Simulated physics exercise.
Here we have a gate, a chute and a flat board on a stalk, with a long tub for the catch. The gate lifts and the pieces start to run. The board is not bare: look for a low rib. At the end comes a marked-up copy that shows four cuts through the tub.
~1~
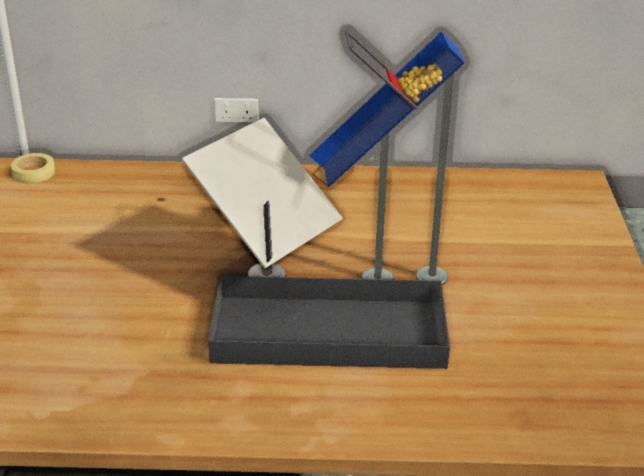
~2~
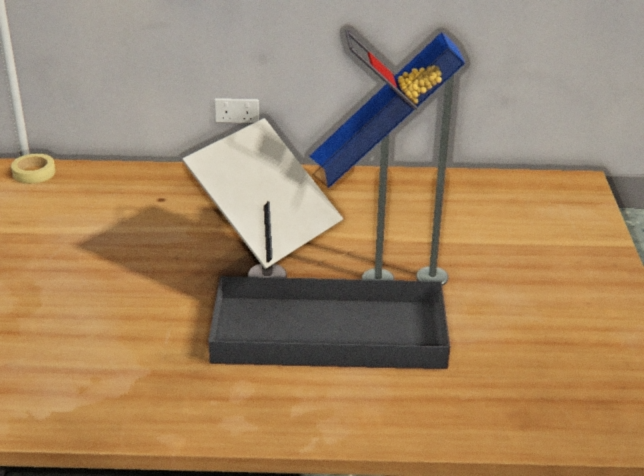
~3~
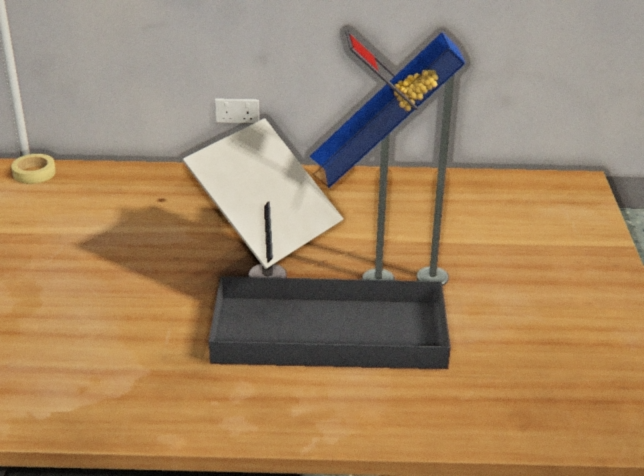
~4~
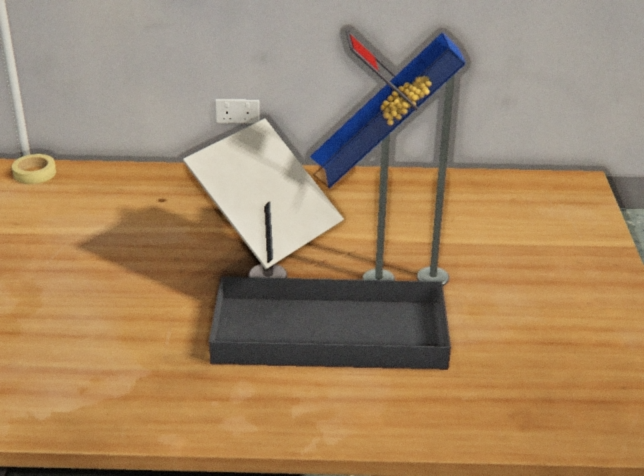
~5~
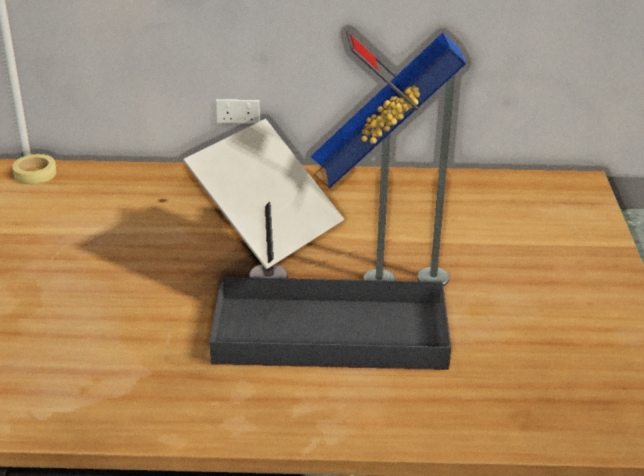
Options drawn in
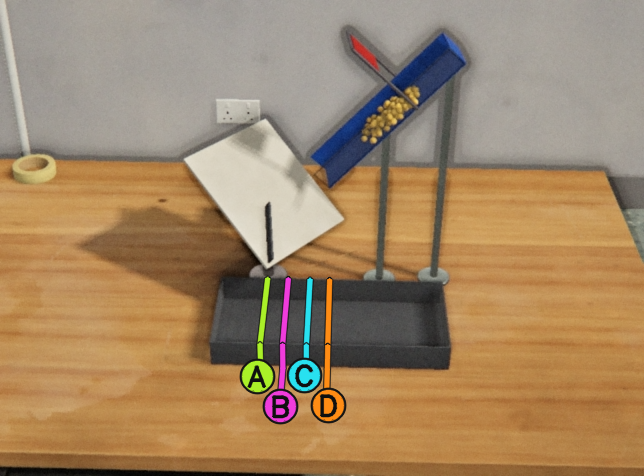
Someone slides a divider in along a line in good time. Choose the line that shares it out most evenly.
Go for C.
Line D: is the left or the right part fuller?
Left.
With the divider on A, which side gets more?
Right.
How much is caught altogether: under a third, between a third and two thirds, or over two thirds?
It is over two thirds.
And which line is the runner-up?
The answer is D.
On the marked copy, line A crosses the front rim at (260, 343); line B crosses the front rim at (282, 344); line C crosses the front rim at (306, 344); line D crosses the front rim at (327, 345).
With A, of what is caught, none on the left of the divider, all on the right.
With B, of what is caught, a small part on the left of the divider, nearly all on the right.
With C, of what is caught, about half on the left of the divider, about half on the right.
With D, of what is caught, most on the left of the divider, about a quarter on the right.
